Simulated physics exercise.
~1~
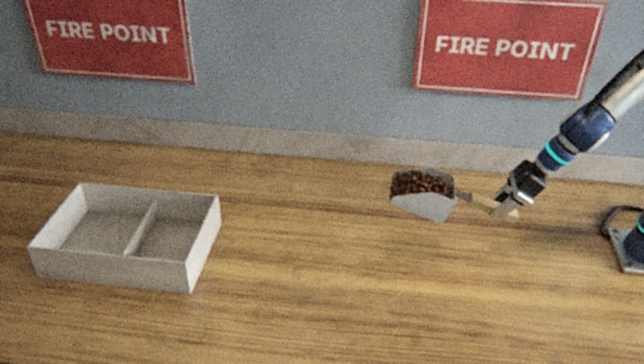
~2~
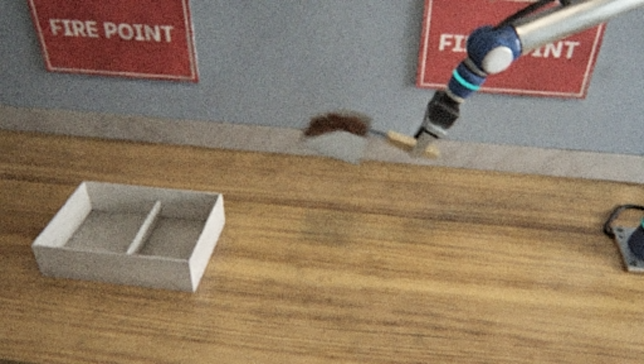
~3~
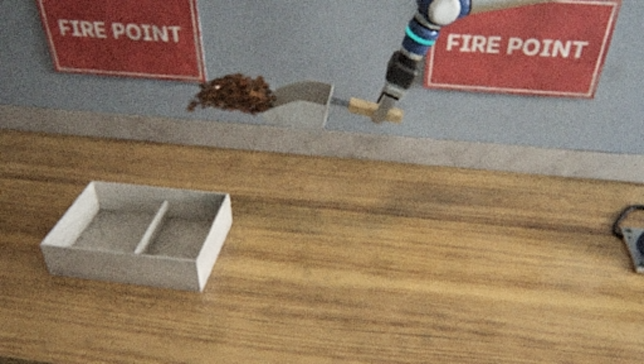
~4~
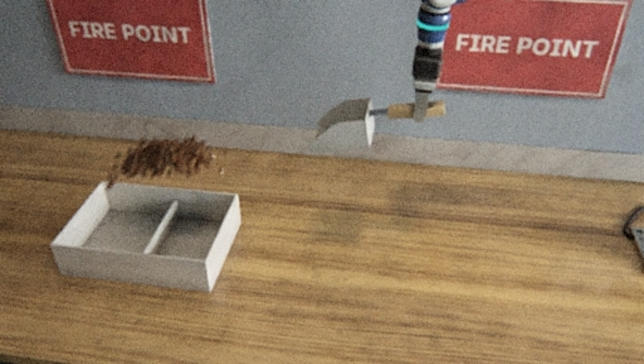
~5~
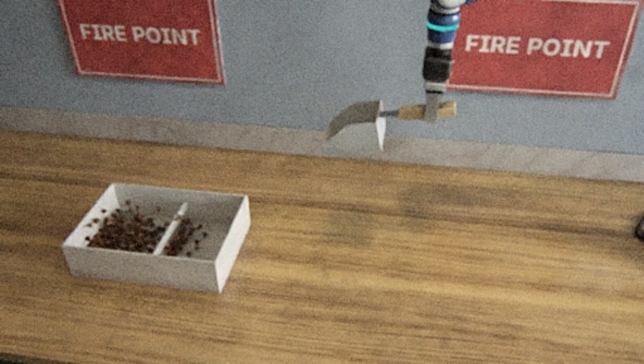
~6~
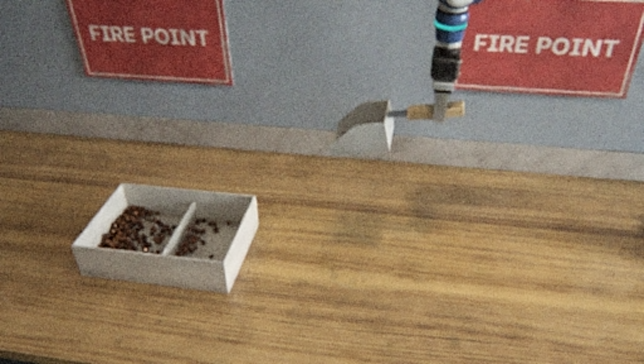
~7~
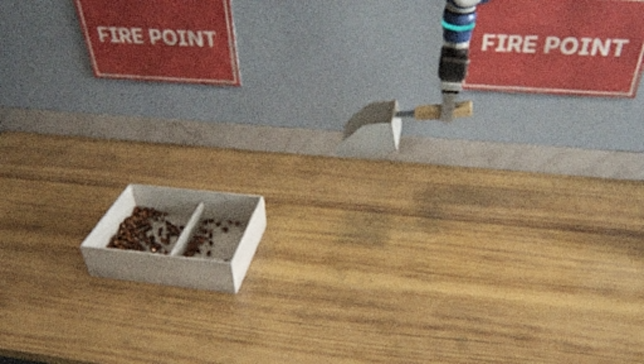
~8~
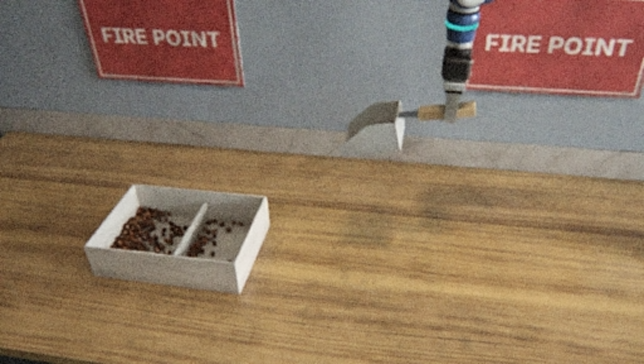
On a wooden tabletop below red fire point signs, a robot arm swung a scoop of brown pellets up and left, flinging them through the air into a divided white box, where most settled in the left part and some in the right.
